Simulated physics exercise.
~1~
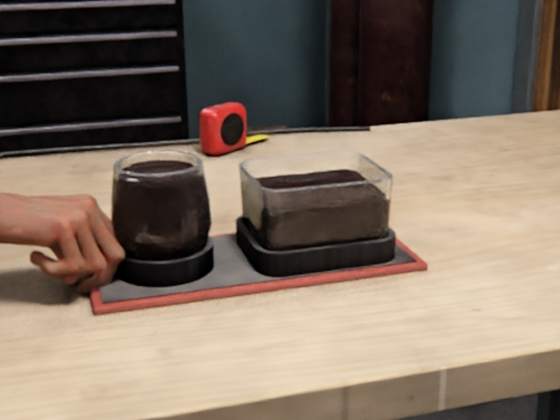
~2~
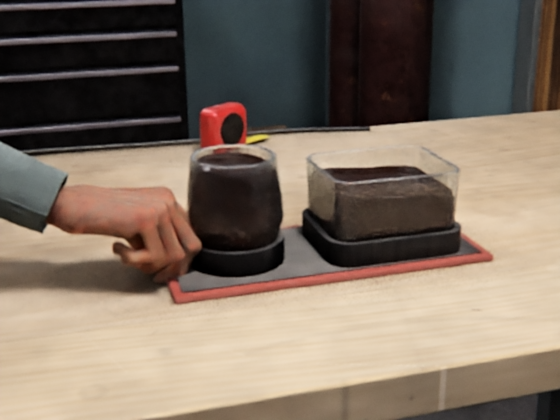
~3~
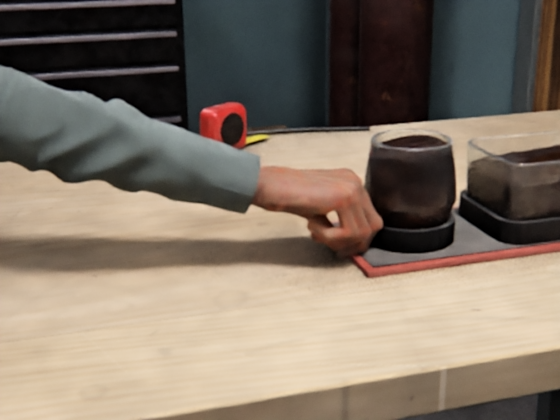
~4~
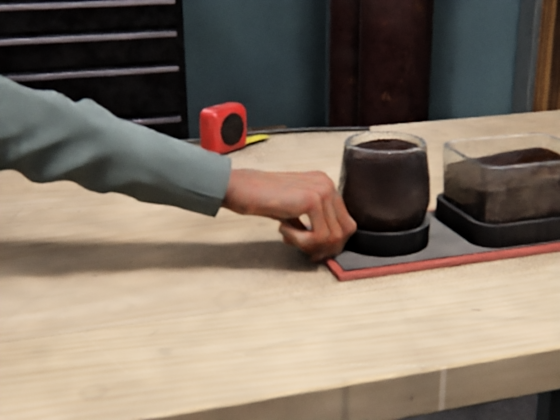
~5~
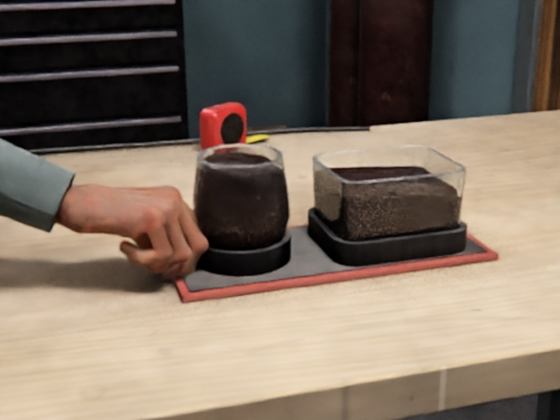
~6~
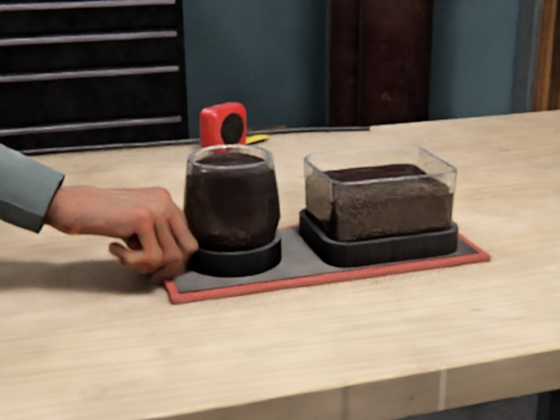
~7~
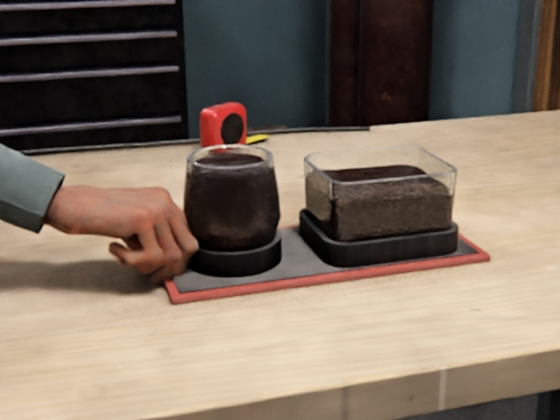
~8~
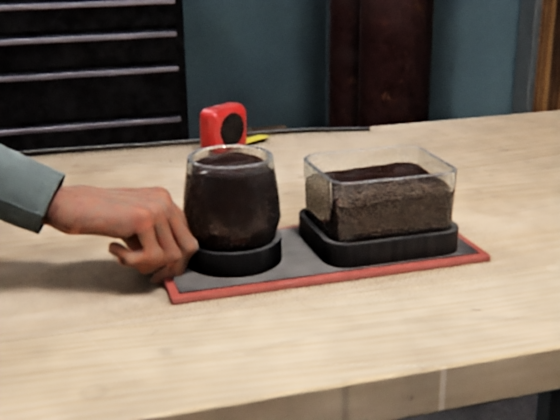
On a wooden workbench, a hand slides a tray of two dark-filled containers right, then partway back left.
